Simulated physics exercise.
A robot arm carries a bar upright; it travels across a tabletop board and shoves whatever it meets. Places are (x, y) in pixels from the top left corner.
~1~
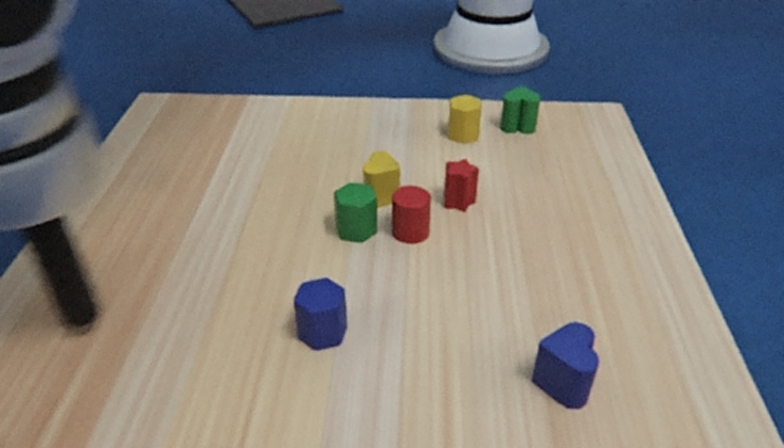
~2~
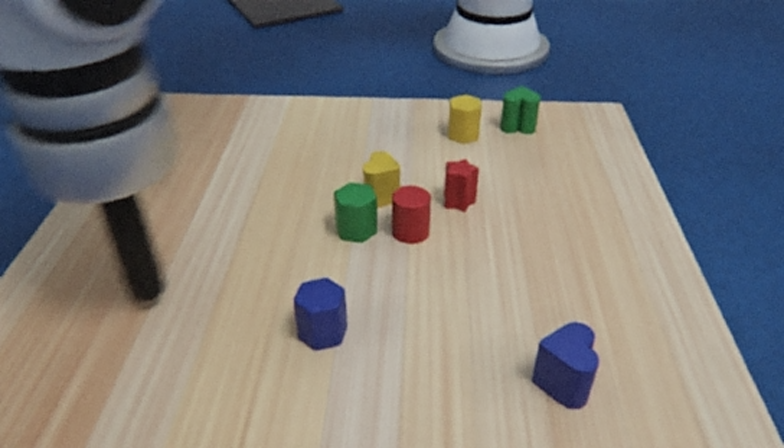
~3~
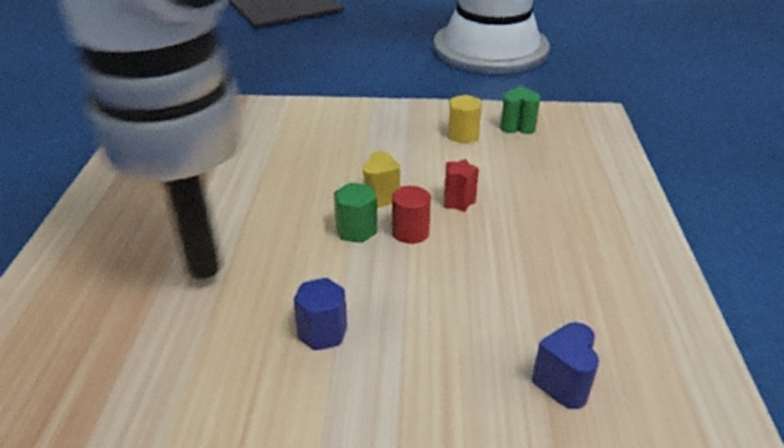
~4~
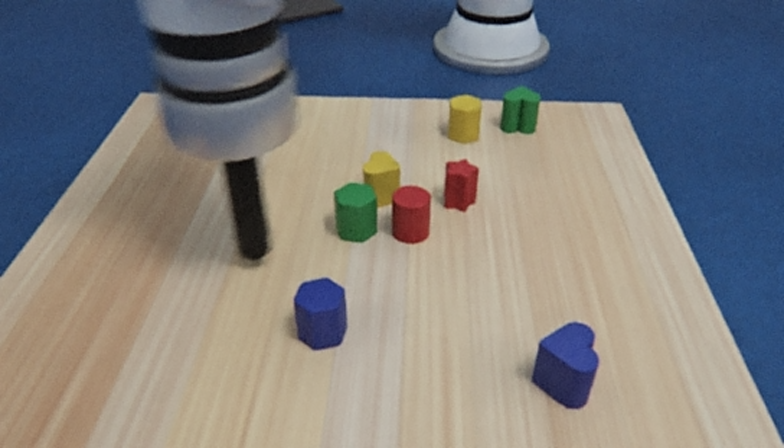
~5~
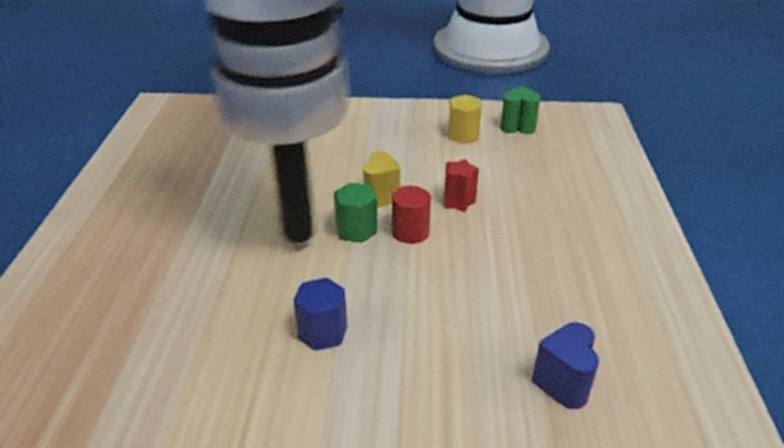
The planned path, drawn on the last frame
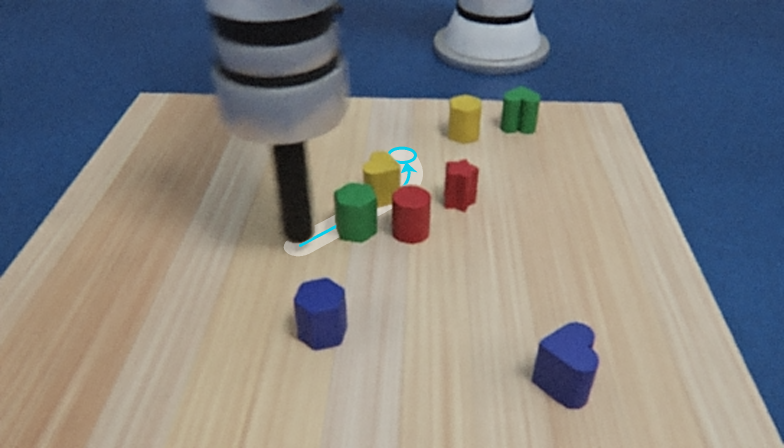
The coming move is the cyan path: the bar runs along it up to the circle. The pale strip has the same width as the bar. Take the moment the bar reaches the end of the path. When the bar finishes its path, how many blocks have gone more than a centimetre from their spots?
I count three at least.
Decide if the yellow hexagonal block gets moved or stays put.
That block is going to be left alone.
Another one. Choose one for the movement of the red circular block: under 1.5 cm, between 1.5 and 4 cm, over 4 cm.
It moves between 1.5 and 4 cm.
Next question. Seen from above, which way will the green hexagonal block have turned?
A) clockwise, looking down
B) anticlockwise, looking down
My answer is option A.
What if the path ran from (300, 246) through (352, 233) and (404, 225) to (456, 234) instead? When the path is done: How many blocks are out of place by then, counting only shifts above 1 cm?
Two blocks, no more.
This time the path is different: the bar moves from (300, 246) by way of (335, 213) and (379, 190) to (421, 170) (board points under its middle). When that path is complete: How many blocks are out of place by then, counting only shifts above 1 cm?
The count is one.
Path on the board, from (300, 246) by way of (355, 216) and (402, 188) to (402, 155).
The first path, step by step. One third of the way, bar (355, 205); green hexagonal block (389, 186), turned 50° clockwise; red circular block (424, 197).
Two thirds of the way, bar (402, 177); green hexagonal block (412, 179), turned 100° clockwise; yellow heart block (415, 136), turned 25° anticlockwise; red circular block (433, 200).
At the end, bar (402, 145); green hexagonal block (412, 179), turned 100° clockwise; yellow heart block (429, 113), turned 30° clockwise; red circular block (433, 200); red star-shaped block in place; yellow hexagonal block in place.
